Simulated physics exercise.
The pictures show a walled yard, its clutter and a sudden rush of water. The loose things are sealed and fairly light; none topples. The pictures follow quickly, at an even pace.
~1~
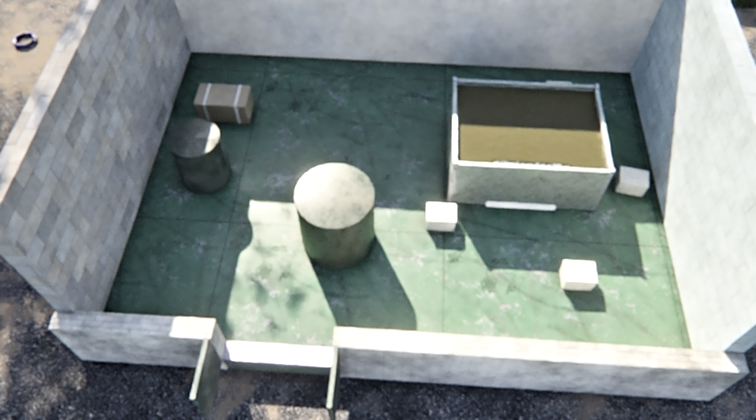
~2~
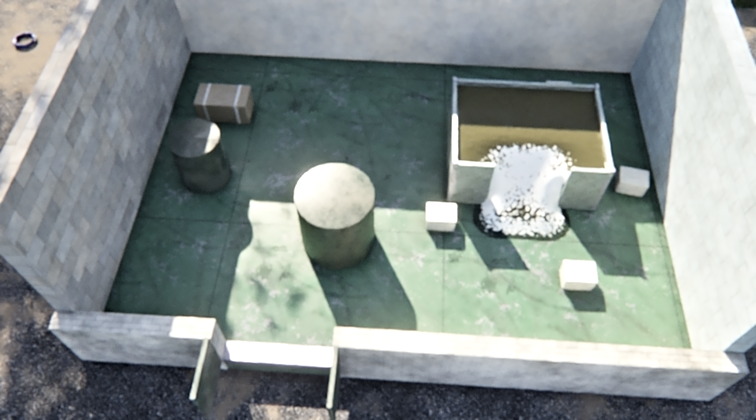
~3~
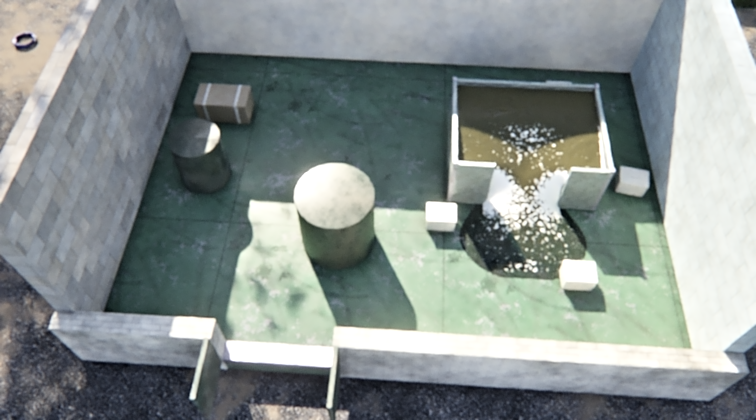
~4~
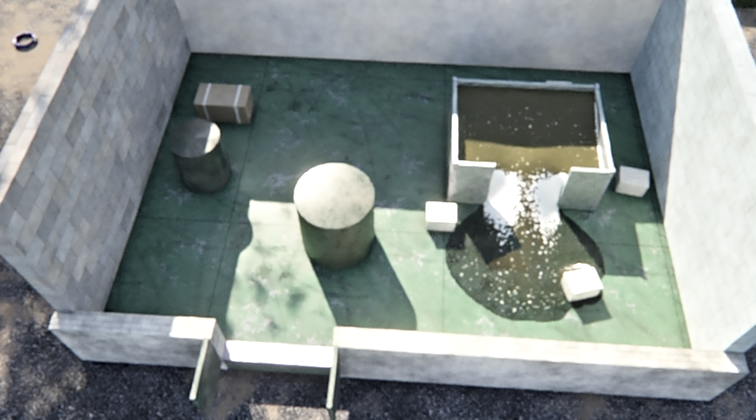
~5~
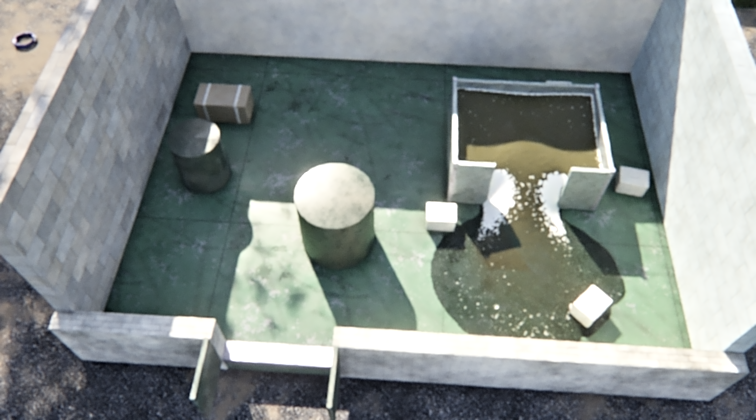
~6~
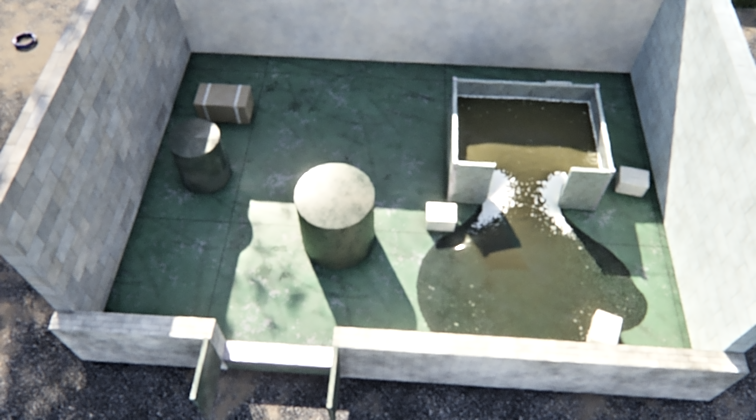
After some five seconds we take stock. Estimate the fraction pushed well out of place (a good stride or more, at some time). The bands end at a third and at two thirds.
It is from one to two thirds.
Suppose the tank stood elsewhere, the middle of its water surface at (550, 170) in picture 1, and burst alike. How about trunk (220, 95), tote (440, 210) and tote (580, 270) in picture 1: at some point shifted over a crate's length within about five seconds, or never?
One after the other: No, less than that, yes.
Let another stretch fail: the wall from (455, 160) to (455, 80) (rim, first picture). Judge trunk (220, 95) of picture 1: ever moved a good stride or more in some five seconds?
My call: Moved that far.
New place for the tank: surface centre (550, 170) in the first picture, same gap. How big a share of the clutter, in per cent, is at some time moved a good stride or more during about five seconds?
I make it 60 per cent.
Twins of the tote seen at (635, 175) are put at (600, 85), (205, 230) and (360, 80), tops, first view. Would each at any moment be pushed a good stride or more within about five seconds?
As listed: Shifted that much, shifted that much, never so far.
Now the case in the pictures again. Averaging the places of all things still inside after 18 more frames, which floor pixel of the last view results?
Close to (482, 118).
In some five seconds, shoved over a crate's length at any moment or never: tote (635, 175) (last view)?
For that one: Shifted that much.
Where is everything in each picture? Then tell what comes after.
In the first picture, a tote at (580, 271) rests on the ground; a tote at (560, 88) rests on the ground; 0 of 5 have shifted.
In the second picture, a tote at (580, 271) rests on the ground; a tote at (560, 88), on the bottom; 0 of 5 have shifted.
In the third picture, a tote at (580, 271) rests on the ground; a tote at (560, 88), on the bottom; 0 of 5 have shifted.
In the fourth picture, a tote at (583, 280) rests on the ground, close to its start; a tote at (560, 88), on the bottom; 1 of 5 have shifted.
In the fifth picture, a tote at (593, 302), on the bottom, a stride from its start; a tote at (560, 88), on the bottom; 1 of 5 have shifted.
In the sixth picture, a tote at (607, 328) rests on the ground, a stride from its start; a tote at (560, 88) rests on the ground; 1 of 5 have shifted.
A moment on, 1 of 5 are well off their spots; 1 afloat.
Next, 1 of 5 are well off their spots; 1 afloat.
Later, 2 of 5 are well off their spots; 2 afloat.
In the end, 2 of 5 are well off their spots, and 2 have been at some point; 1 afloat.
